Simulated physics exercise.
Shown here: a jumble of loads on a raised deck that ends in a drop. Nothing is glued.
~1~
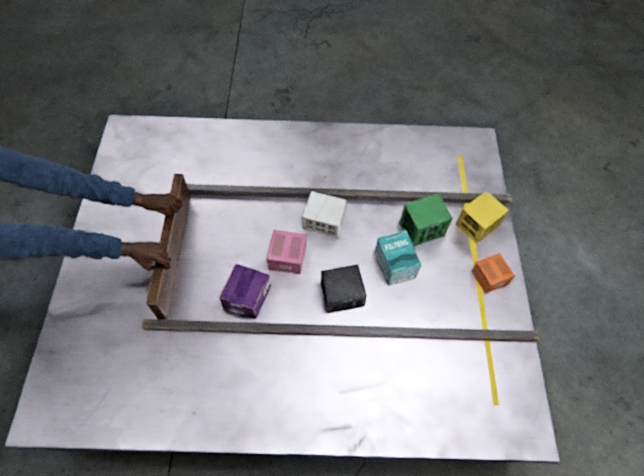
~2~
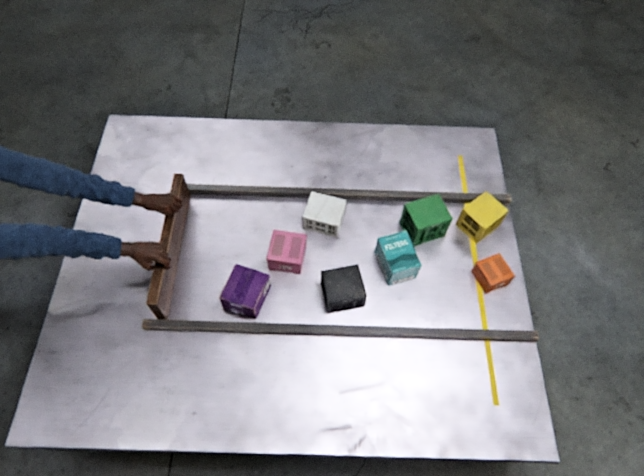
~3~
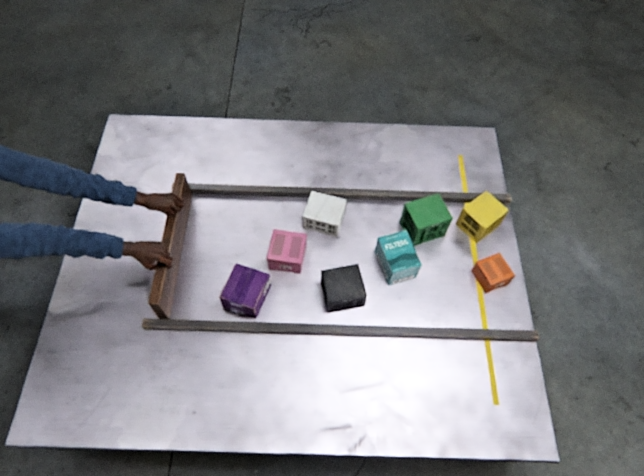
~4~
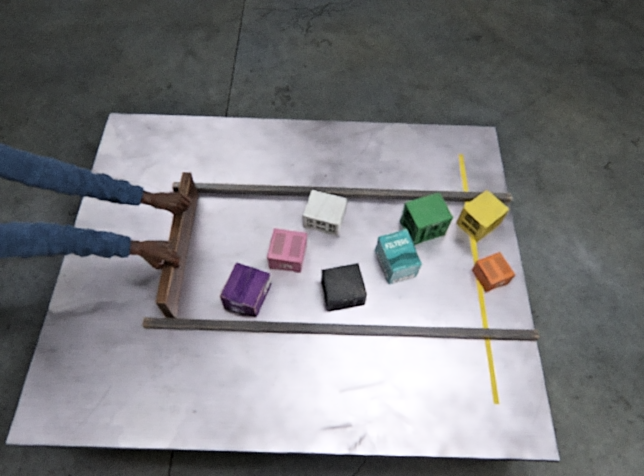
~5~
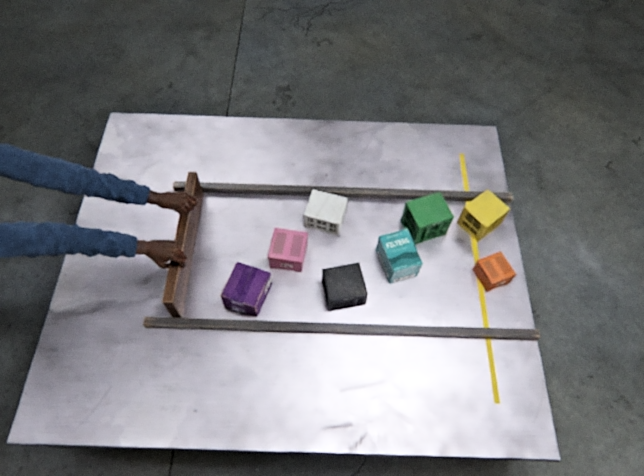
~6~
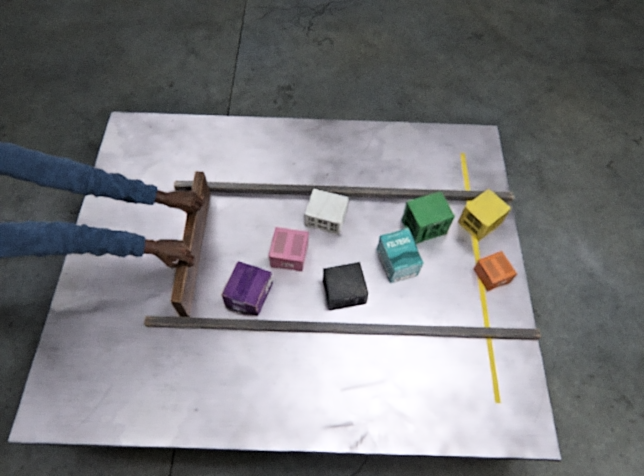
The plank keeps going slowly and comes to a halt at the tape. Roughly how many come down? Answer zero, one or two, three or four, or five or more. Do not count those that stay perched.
Five or more.
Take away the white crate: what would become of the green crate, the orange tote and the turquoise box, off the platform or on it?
Outcome: Green crate is not lost; orange tote ends up off; turquoise box ends up off.
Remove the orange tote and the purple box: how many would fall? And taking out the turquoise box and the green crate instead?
Count: 3 (first case); 3 (second).
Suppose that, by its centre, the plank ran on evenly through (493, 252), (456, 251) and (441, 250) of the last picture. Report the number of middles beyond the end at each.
Taking the places in turn, the counts are 5, 2 and 2.
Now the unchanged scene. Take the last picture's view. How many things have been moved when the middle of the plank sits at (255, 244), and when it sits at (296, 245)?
Counts: 1 and 3.
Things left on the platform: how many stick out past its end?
0 overhanging.
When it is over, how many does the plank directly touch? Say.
3 touch it.
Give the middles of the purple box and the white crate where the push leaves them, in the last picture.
I'd put one at around (505, 293) and the other at around (492, 215).
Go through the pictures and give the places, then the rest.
Orange tote (492, 273); yellow crate (481, 218); green crate (425, 220); plank (171, 244); tape (476, 263), in the first frame.
Yellow crate (481, 218); white crate (324, 215), in the second frame.
Green crate (425, 220); plank (173, 244), in the third frame.
Orange tote (493, 272); pink tote (288, 251), in the fourth frame.
Yellow crate (483, 216); turquoise box (398, 256), in the fifth frame.
Orange tote (494, 271); yellow crate (484, 215); green crate (427, 218); plank (193, 242); tape (478, 261), in the sixth frame.
Soon after, none off yet; orange tote at rest near (494, 271); yellow crate at rest near (484, 215); green crate at rest near (427, 218).
Then, none off yet; orange tote at rest near (494, 271); yellow crate at rest near (484, 215); green crate at rest near (428, 218).
Further on, none off yet; orange tote moved about its own width near (521, 279); yellow crate moved about its own width near (520, 212); green crate moved about its own width near (485, 217).
By the end, the number that fall off is five or more; fallen, black crate, turquoise box, green crate, yellow crate and orange tote.
